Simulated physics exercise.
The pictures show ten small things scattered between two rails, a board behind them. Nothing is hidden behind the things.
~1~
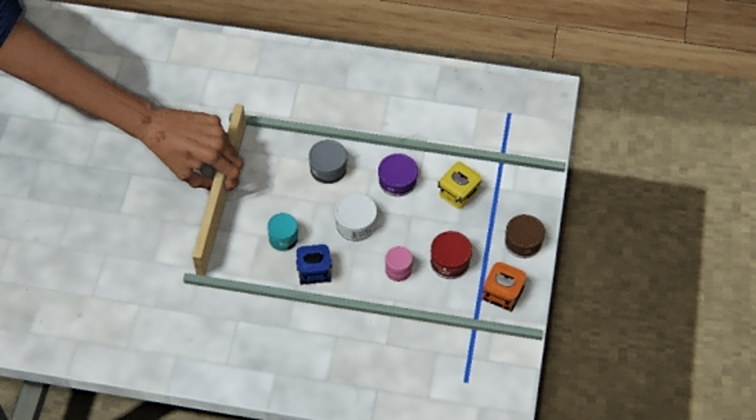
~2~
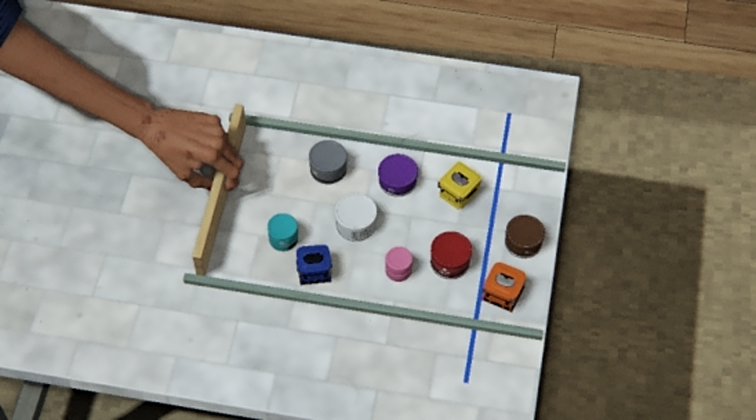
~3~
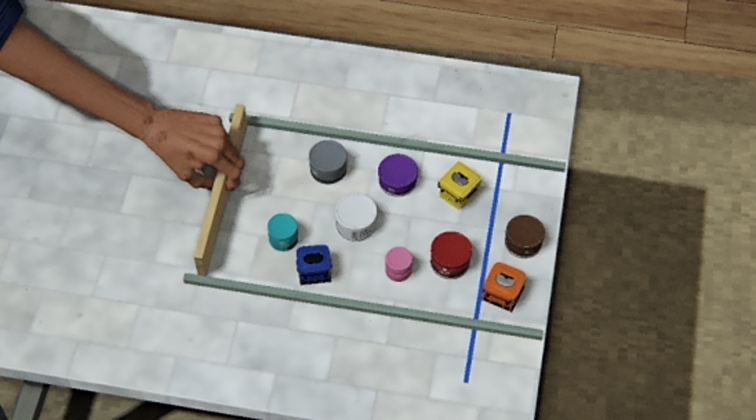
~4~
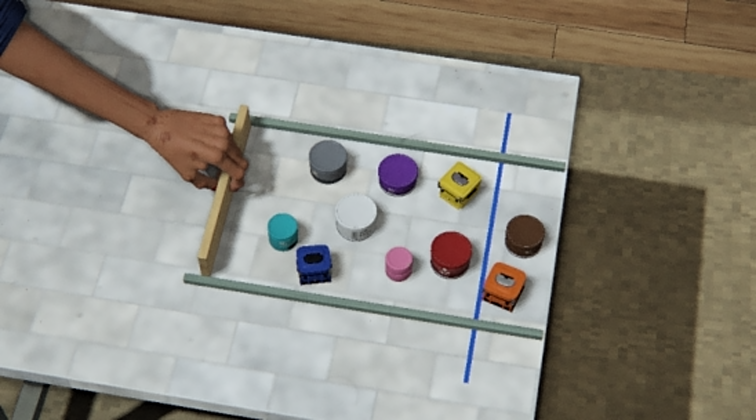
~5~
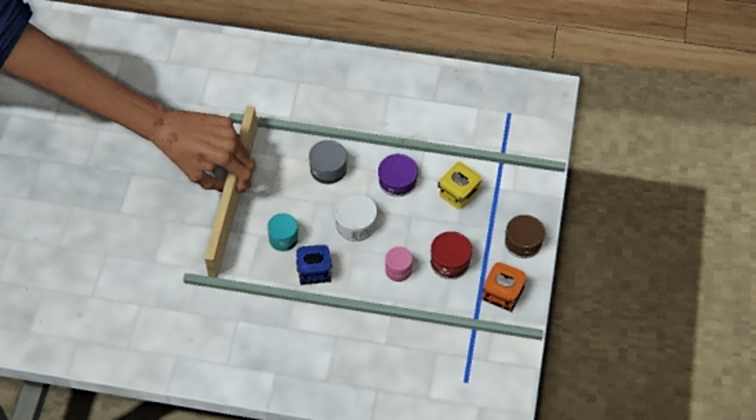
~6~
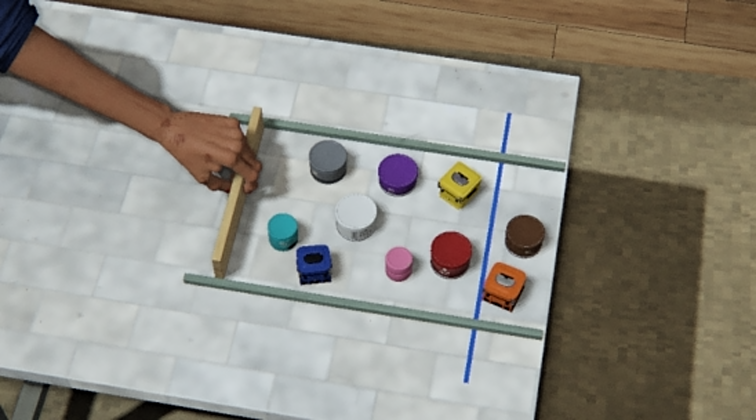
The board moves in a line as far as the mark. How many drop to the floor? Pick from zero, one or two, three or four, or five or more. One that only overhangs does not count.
Here the number that fall off is one or two.
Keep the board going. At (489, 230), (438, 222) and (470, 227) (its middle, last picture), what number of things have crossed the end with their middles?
In that order 1, 0 and 0.
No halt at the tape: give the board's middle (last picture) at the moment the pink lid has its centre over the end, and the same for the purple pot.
At (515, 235) for the pink lid; at (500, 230) for the purple pot.
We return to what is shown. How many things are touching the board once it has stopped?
In contact: 4.
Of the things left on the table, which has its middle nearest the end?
That is the orange case.
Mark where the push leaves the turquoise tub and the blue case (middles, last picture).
Near (498, 272) and (495, 302).
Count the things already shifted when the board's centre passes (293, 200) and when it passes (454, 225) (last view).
By then 1, and 10.
Soon after, none off yet; brown tin at rest near (524, 237); orange case at rest near (504, 286); red tin at rest near (451, 256).
In the end, the number that fall off is one or two; gone, brown tin.
